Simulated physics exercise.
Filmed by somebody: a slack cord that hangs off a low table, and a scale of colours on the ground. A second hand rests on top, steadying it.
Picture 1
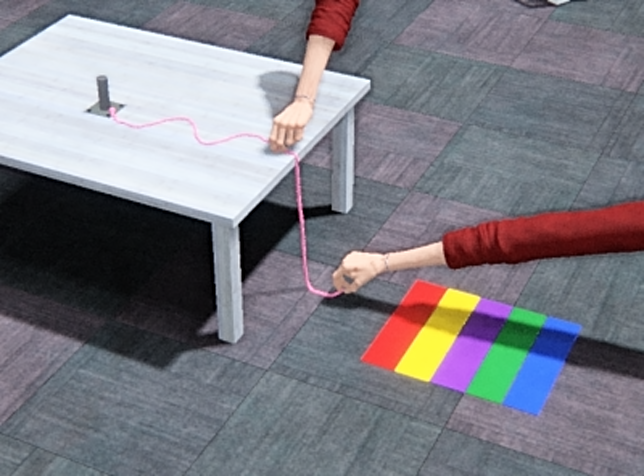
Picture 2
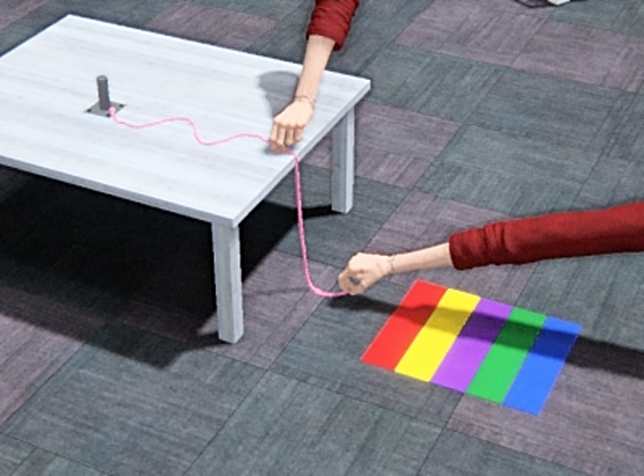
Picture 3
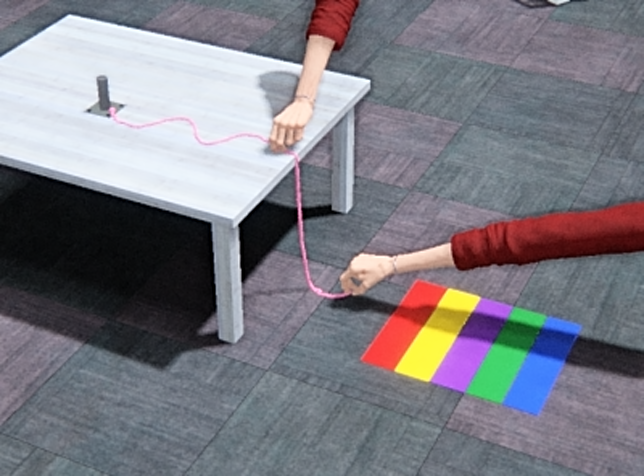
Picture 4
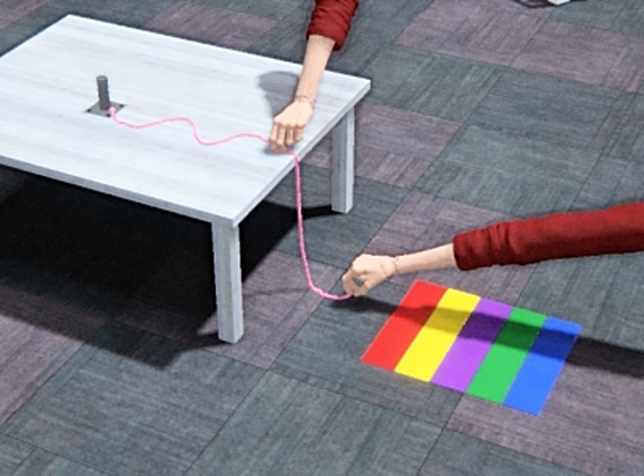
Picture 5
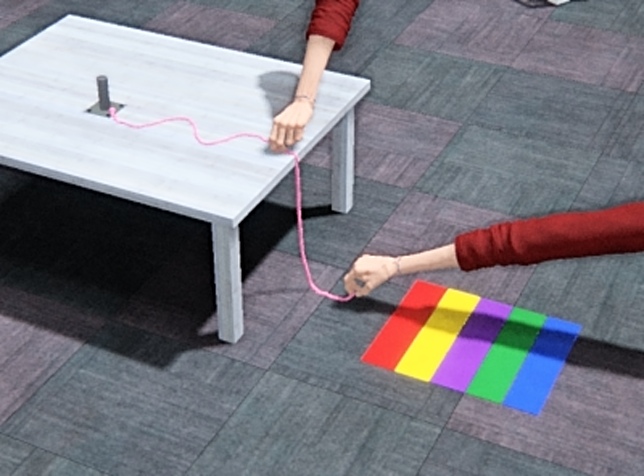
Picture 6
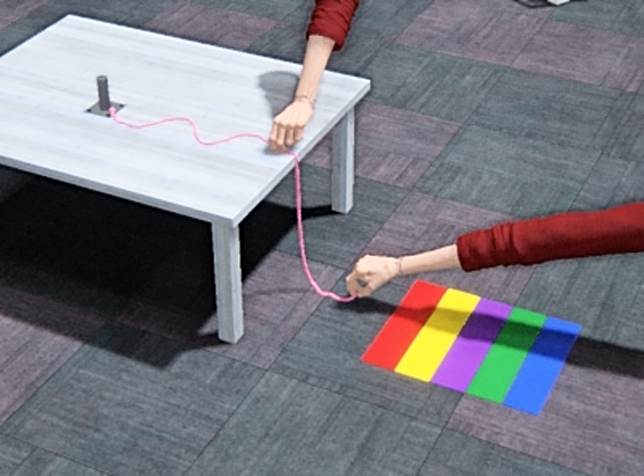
To begin with, a slack pink cord runs from a small post on a low white table, under one hand at the edge, down to another hand beside a strip of coloured bands. The lower hand then shifts very slightly right, drawing the hanging cord's end along, while everything else stays still.
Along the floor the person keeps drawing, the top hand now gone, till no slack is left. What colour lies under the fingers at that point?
Green.
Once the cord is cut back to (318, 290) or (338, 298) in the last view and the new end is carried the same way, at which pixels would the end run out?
Try 1: (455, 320); try 2: (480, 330).
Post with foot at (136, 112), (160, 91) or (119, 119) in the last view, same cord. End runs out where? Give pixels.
The first try gives (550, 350), the second (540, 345) and the third (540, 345).
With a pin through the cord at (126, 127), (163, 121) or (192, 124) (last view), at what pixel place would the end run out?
They end up at (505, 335), (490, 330) and (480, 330).
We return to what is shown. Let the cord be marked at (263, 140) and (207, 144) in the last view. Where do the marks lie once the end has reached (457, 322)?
You'll find one close to (300, 173) and the other close to (255, 143).
Soon after, end near (457, 322); over yellow.
Then, end near (493, 333); over purple.
At full stretch, end near (515, 339); over green. Over green.
